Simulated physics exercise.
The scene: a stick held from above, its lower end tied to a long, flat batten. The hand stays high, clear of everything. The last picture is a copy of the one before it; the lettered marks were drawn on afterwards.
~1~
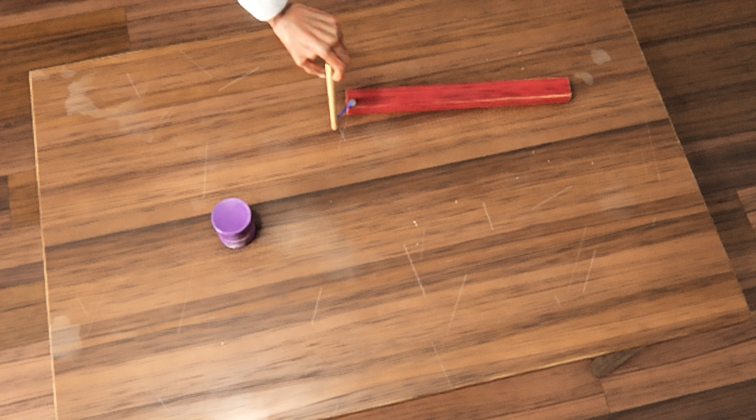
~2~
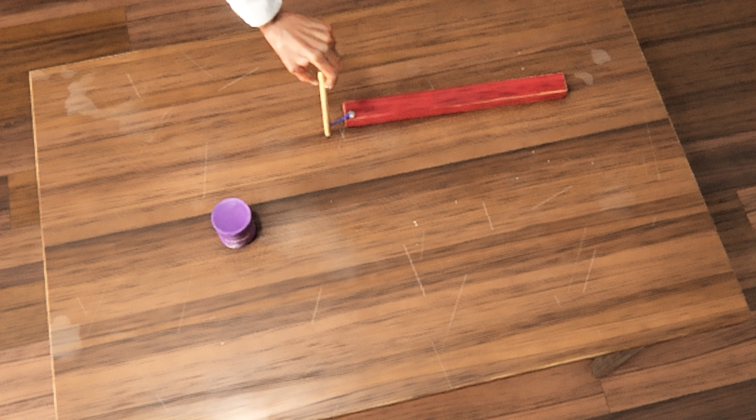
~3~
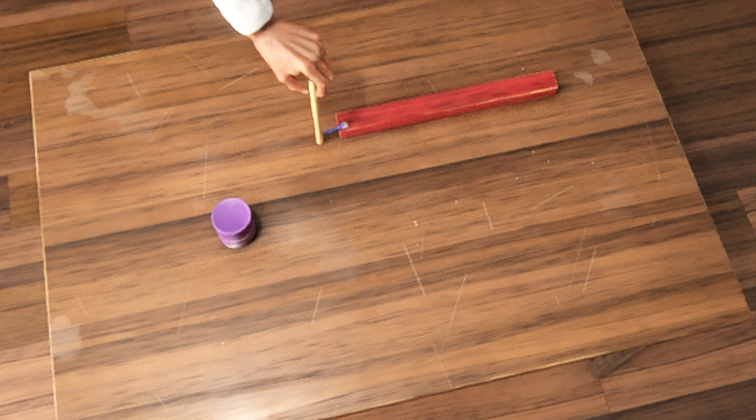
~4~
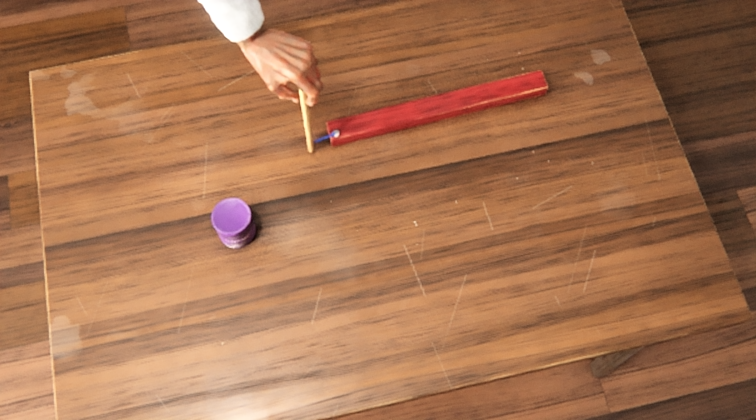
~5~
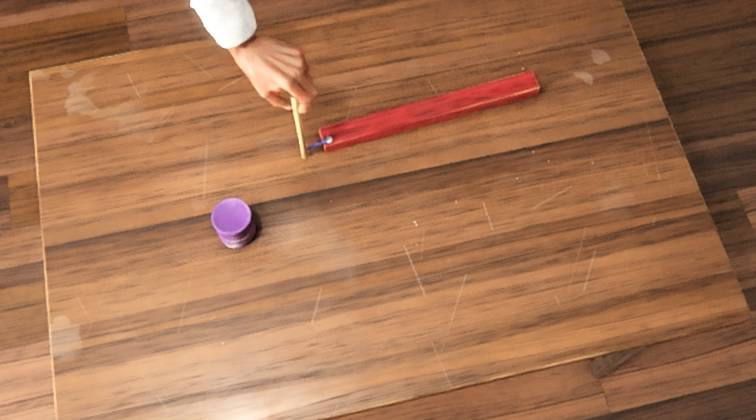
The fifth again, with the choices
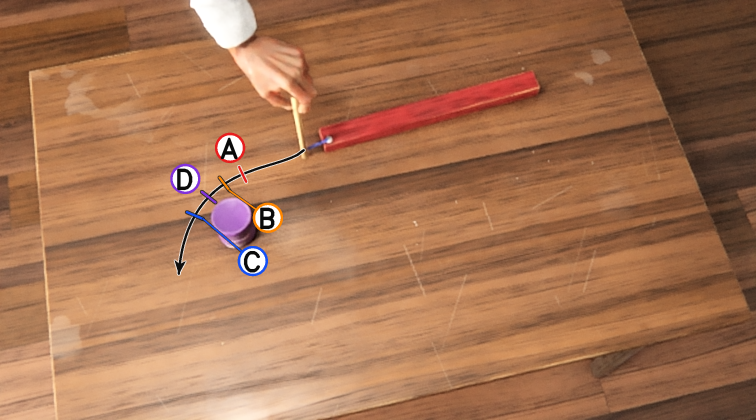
On a scratched wooden tabletop, a hand holding a thin stick tied to one end of a long red batten slowly dragged it left and slightly toward the viewer, while a purple jar sat still.
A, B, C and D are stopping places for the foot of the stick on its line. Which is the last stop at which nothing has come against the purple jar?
It should halt at C.
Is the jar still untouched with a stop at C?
Yes.
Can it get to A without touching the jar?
Yes.
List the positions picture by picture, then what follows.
Purple jar (235, 224); red batten (459, 92), in the first picture.
Red batten (456, 96); purple jar (235, 224), in the second picture.
Red batten (448, 100); purple jar (235, 224), in the third picture.
Red batten (438, 104); purple jar (235, 224), in the fourth picture.
Red batten (431, 108); purple jar (235, 224), in the fifth picture.
On the marked copy, A at (243, 174); B at (225, 184); C at (195, 216); D at (208, 197); the route from (304, 150) via (214, 192) to (179, 274).
Following C. Soon after the start, foot of the stick (262, 168), middle of the batten (391, 123).
Later, foot of the stick (221, 188), middle of the batten (350, 138).
In the end, foot of the stick (195, 217), middle of the batten (321, 153); nothing has been touched.
As for the rest, A is safe but short; B is safe but short; D is safe but short.
